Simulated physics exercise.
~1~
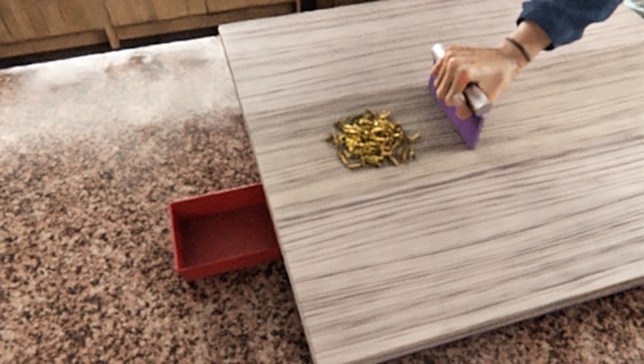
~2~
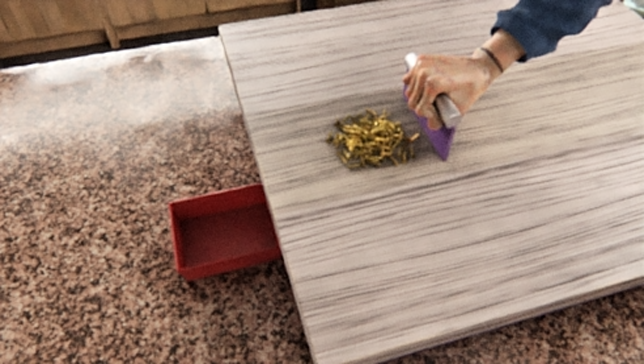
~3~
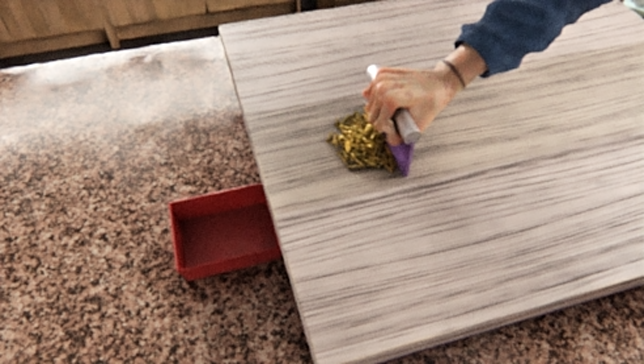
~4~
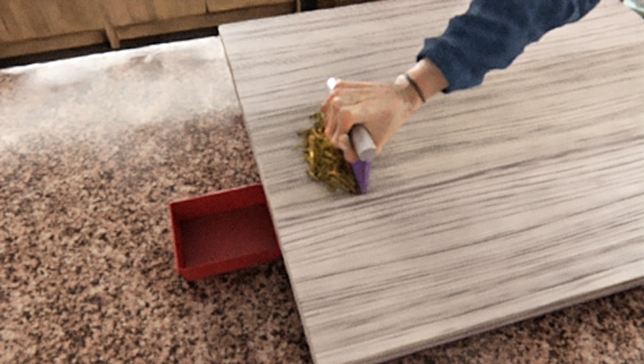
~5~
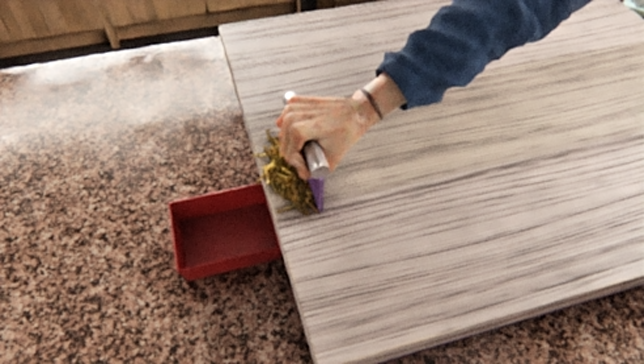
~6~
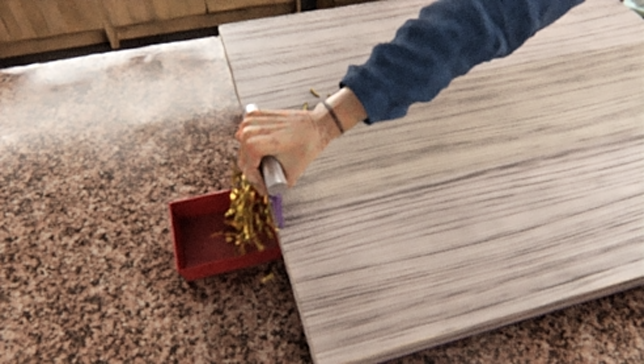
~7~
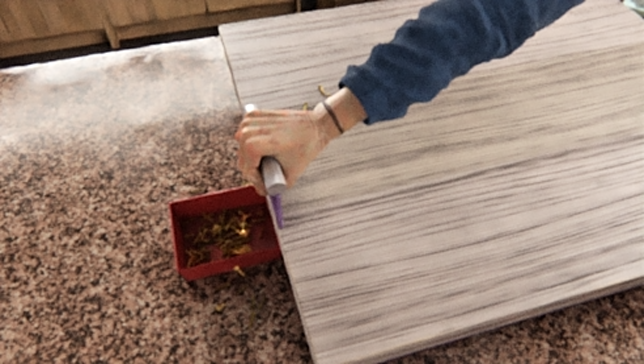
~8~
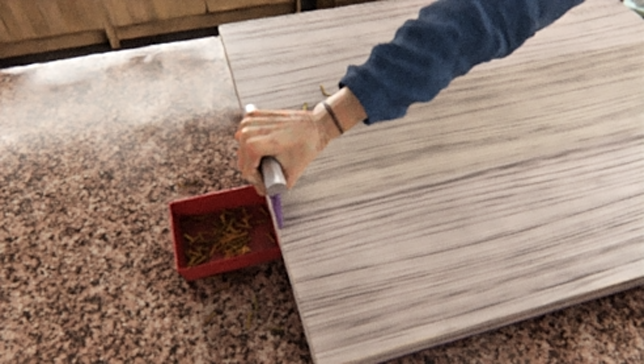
A hand holding a purple-bladed scraper pushed a pile of small brass-coloured screws leftward across a wood-grained board and over its edge, where most dropped into a red tin below, a few missed, and the scraper stopped at the edge.
